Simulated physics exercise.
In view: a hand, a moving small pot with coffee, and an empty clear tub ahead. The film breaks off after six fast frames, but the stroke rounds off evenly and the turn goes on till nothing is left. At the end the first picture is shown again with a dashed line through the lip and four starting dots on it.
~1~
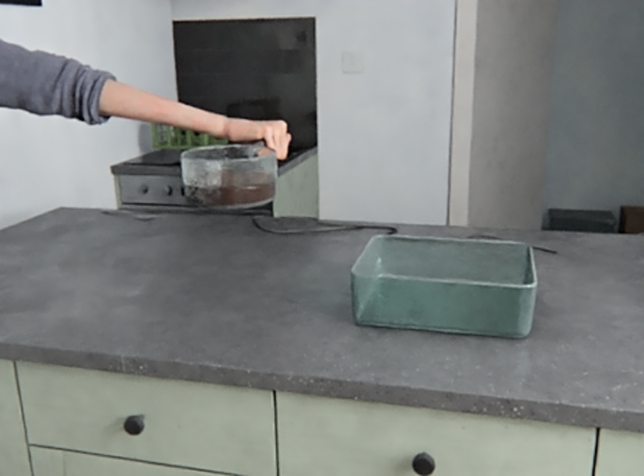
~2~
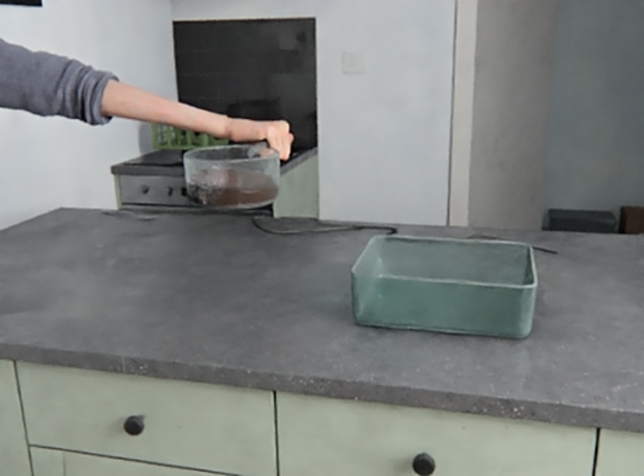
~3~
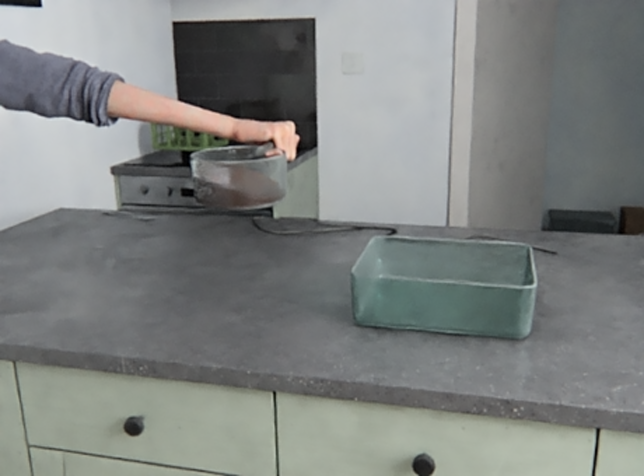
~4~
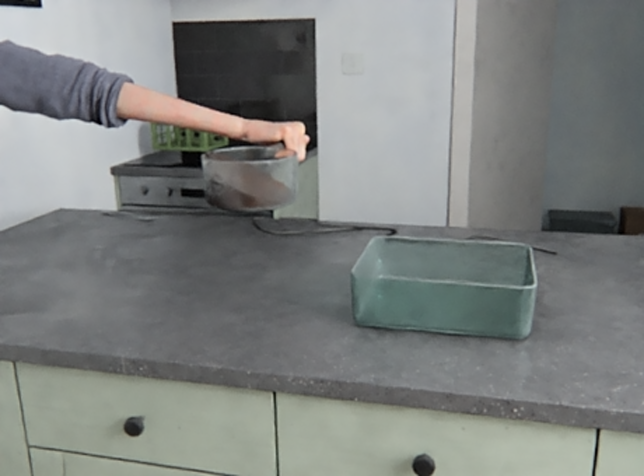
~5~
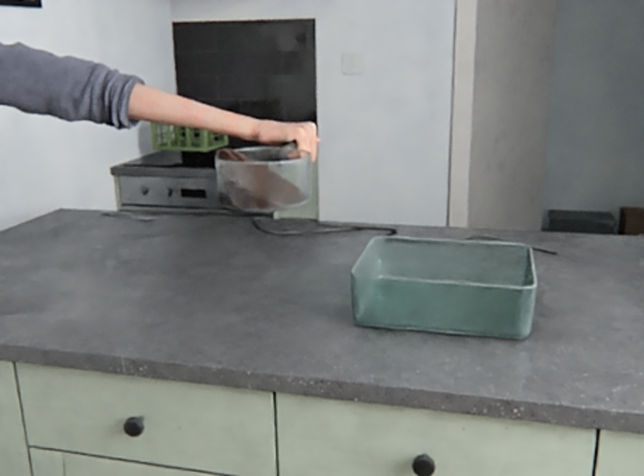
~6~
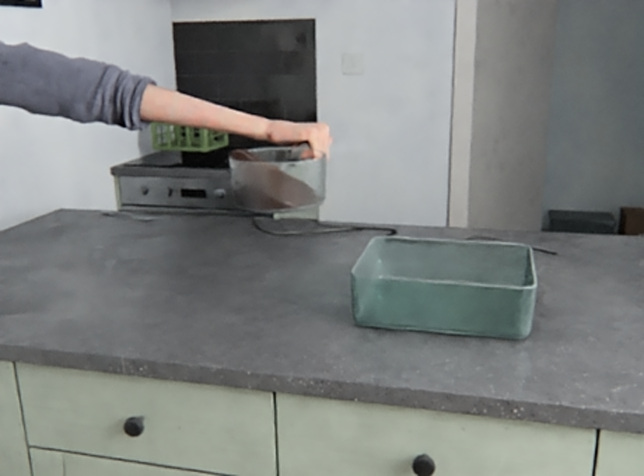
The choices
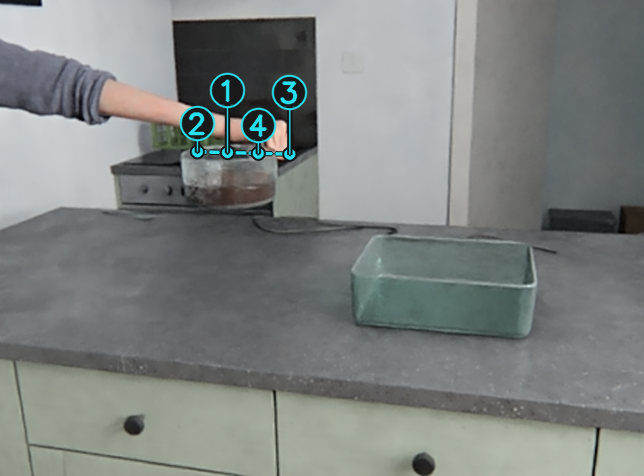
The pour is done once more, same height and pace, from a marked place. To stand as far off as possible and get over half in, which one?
The limit is 3.
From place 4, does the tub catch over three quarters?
No, less.
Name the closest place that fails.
It is 4.
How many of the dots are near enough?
One of the four.
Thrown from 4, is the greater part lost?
Yes.
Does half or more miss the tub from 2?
Yes, that goes wrong.
On the marked copy, 1 at (227, 152); 2 at (197, 151); 3 at (289, 154); 4 at (258, 153).
For place 1, about 12 % lands in the tub, 87 % falls short.
For place 2, about 2 % lands in the tub, 98 % falls short.
For place 3, about 84 % lands in the tub, 7 % falls short and 9 % goes beside or beyond.
For place 4, about 33 % lands in the tub, 59 % falls short and 8 % goes beside or beyond.
